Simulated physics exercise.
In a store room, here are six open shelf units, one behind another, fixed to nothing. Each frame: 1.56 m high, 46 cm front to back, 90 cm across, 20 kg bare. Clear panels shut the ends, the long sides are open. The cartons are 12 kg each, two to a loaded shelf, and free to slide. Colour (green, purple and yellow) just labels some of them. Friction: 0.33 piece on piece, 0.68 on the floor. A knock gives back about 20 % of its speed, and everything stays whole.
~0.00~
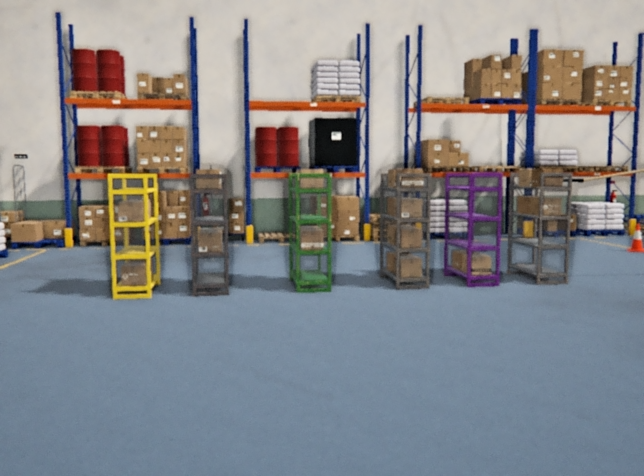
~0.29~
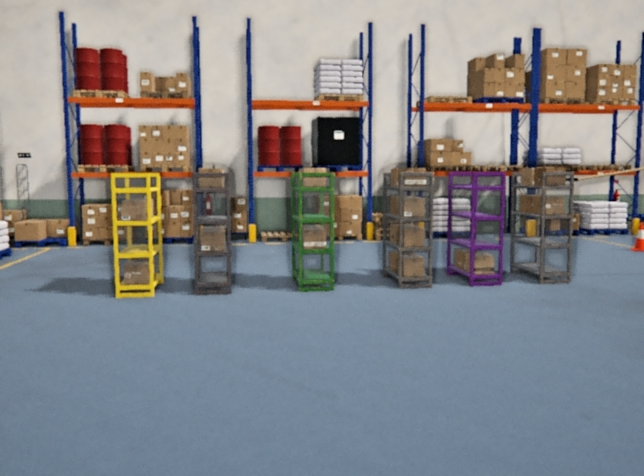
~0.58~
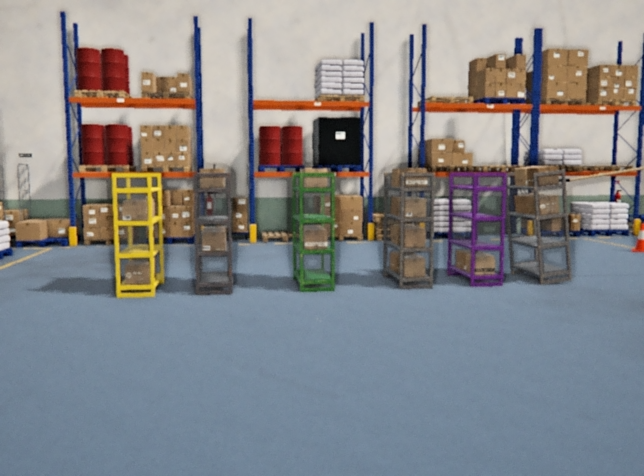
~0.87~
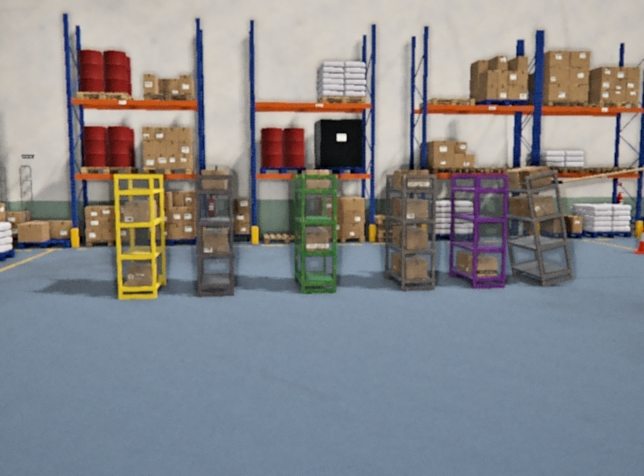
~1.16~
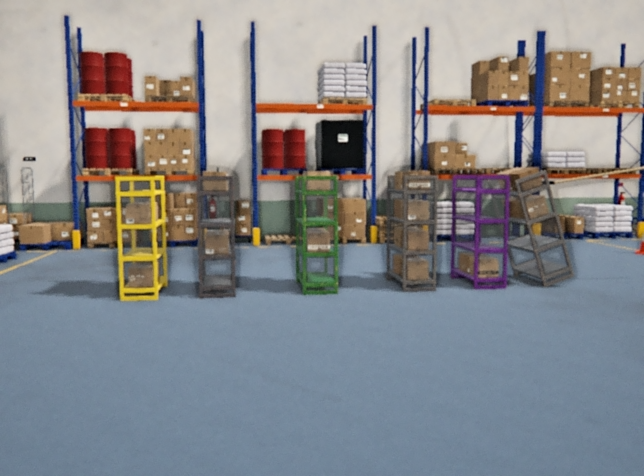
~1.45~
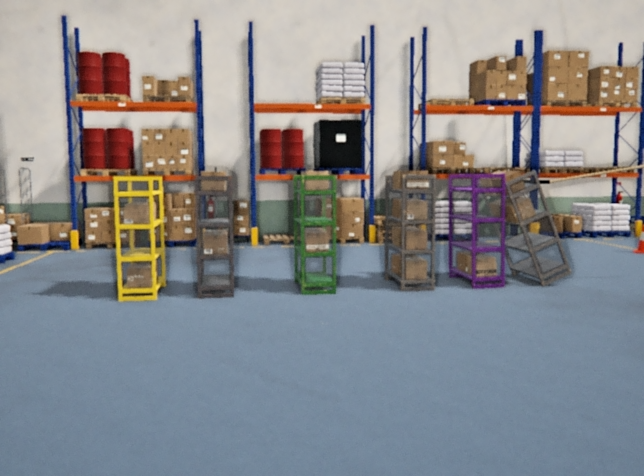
Six open shelf units standing in a row in a warehouse, the far right grey one tilting left toward the purple one.
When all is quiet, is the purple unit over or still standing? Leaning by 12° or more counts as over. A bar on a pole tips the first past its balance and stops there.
In the end the purple unit goes over.
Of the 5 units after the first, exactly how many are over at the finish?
It comes to 1.
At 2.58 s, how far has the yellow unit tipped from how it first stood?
Roughly 0°.
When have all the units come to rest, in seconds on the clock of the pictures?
Near 4.0 s.
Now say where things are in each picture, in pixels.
In the first picture (pixels give the middle of a visible side), pole end (583, 181) 12 cm from the first unit; purple unit (485, 230); green unit (314, 234); yellow unit (130, 237); none of the others has stirred.
Pole end (577, 180) pushing; purple unit (488, 230), in the second picture.
Pole end (569, 180) pushing; purple unit (489, 230); none of the others has stirred, in the third picture.
Pole end (561, 182) pushing; purple unit (491, 232); none of the others has stirred, in the fourth picture.
Pole end (553, 183) pushing; purple unit (492, 233); none of the others has stirred, in the fifth picture.
Pole end (549, 182) stopped; purple unit (489, 232); green unit (319, 236); yellow unit (135, 239); none of the others has stirred, in the sixth picture.
After 1.88 s, 4 cartons spilt or dropped; 1 of the 5 other units over; purple unit 14° from how it stood.
After 2.58 s, 4 cartons spilt or dropped; 1 of the 5 other units over; purple unit 22° from how it stood.
In the end (4.0 s), 4 cartons spilt or dropped; 1 of the 5 other units over; purple unit 20° from how it stood; yellow unit unmoved; green unit unmoved. Four left standing. From the last view, middles, purple unit near (458, 227), yellow unit near (142, 236).
